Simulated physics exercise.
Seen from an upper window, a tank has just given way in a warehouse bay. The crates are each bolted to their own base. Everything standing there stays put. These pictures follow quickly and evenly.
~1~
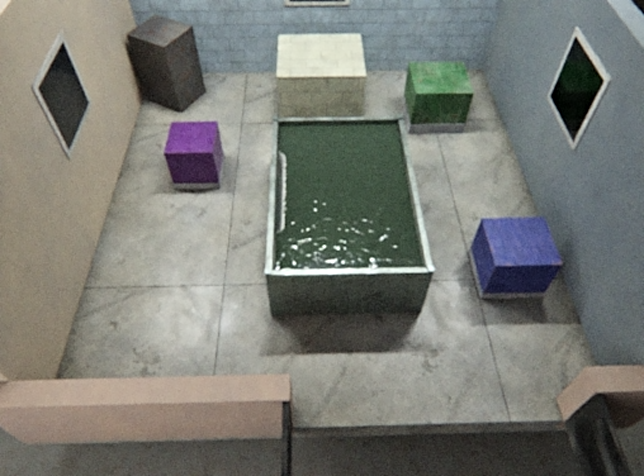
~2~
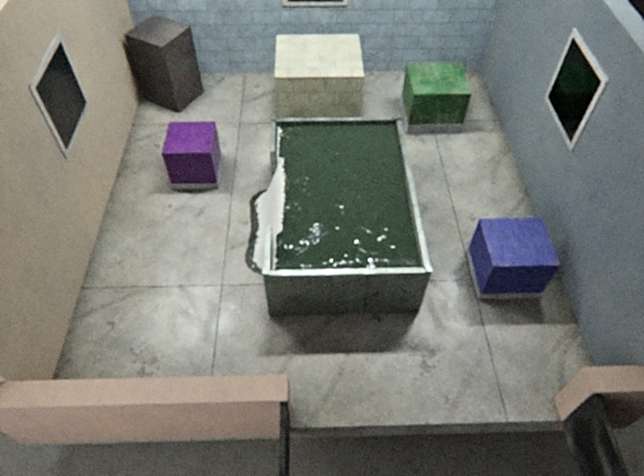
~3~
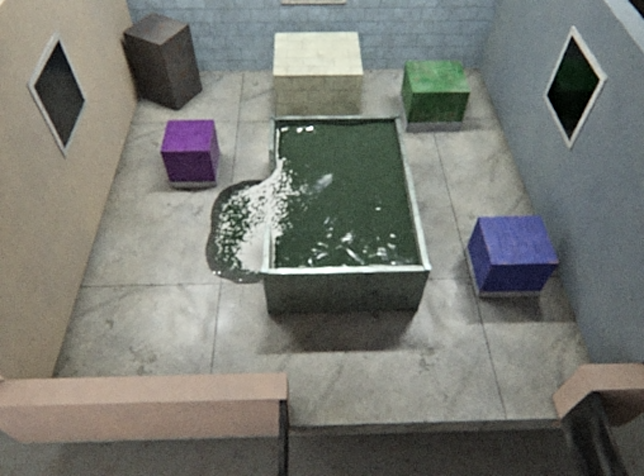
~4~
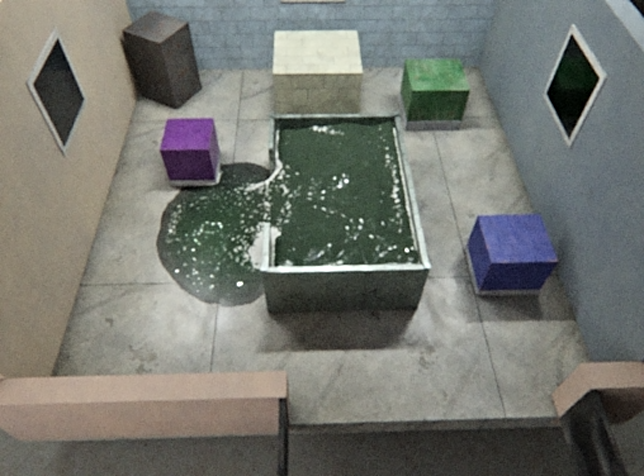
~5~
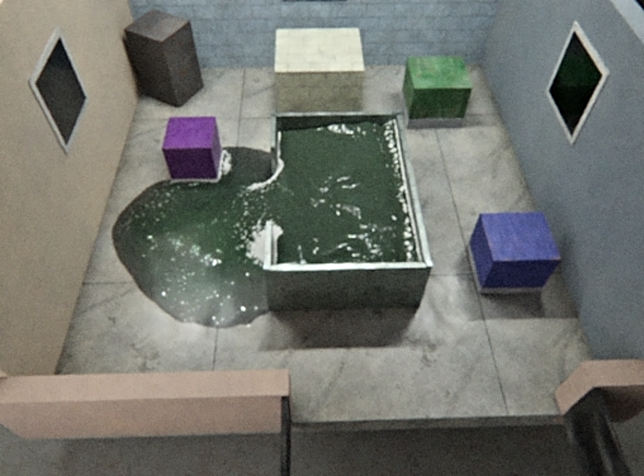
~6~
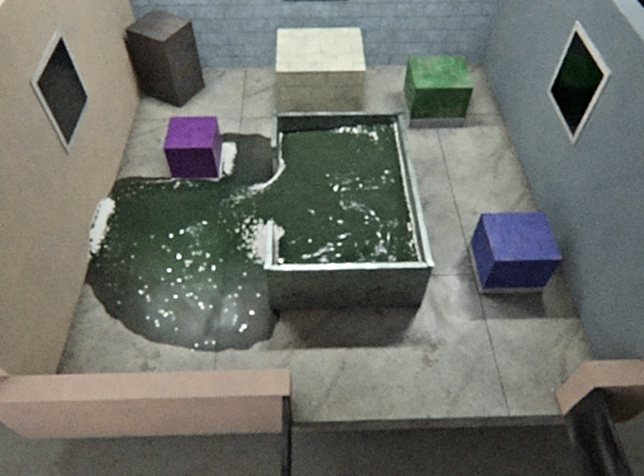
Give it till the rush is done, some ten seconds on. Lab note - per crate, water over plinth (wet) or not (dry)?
One by one: The green crate will be left dry. The purple crate will be left wet. The blue crate will be left wet.
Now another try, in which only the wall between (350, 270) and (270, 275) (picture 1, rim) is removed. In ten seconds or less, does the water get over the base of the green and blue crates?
Taking them in turn, the green one is left untouched, and the blue one is left untouched.
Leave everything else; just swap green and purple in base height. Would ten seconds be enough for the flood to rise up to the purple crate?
Result: The purple crate is hit.
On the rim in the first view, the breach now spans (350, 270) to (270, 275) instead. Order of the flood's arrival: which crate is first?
That would be the purple one, reached first.
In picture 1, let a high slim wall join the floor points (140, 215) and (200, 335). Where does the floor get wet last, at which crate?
It's the blue-painted one.
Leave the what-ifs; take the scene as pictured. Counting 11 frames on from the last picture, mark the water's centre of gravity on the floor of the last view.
I would point to (244, 227).
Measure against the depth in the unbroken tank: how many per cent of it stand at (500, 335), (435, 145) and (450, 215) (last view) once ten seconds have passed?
First spot 12 %, second 12 %, third 8 %.
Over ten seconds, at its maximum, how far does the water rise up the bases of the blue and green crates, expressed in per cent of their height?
About 170 % and 60 %.
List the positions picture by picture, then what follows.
The first picture shows the open tank at (343, 190) is whole and still.
In the second picture, the front is at (265, 194), out from the gap at (276, 219).
In the third picture, the front is at (229, 193), out from the gap at (275, 218).
In the fourth picture, water pours out at (275, 217) and has run to (172, 209).
In the fifth picture, the front is at (118, 229), out from the gap at (277, 214).
In the sixth picture, water pours out at (278, 214) and has run to (113, 188).
A moment on, water covers 35 % of the floor; the green crate not reached, the purple crate water round its plinth, the blue crate not reached.
Next, water covers 45 % of the floor; the green crate not reached, the purple crate water round its plinth, the blue crate not reached.
Then, water covers 65 % of the floor; the green crate not reached, the purple crate water round its plinth, the blue crate water round its plinth.
Later, water covers 90 % of the floor; the green crate water round its plinth, the purple crate water round its plinth, the blue crate water round its plinth.
In the end, water covers 100 % of the floor; the green crate stayed above the water, the purple crate was topped, the blue crate was topped.
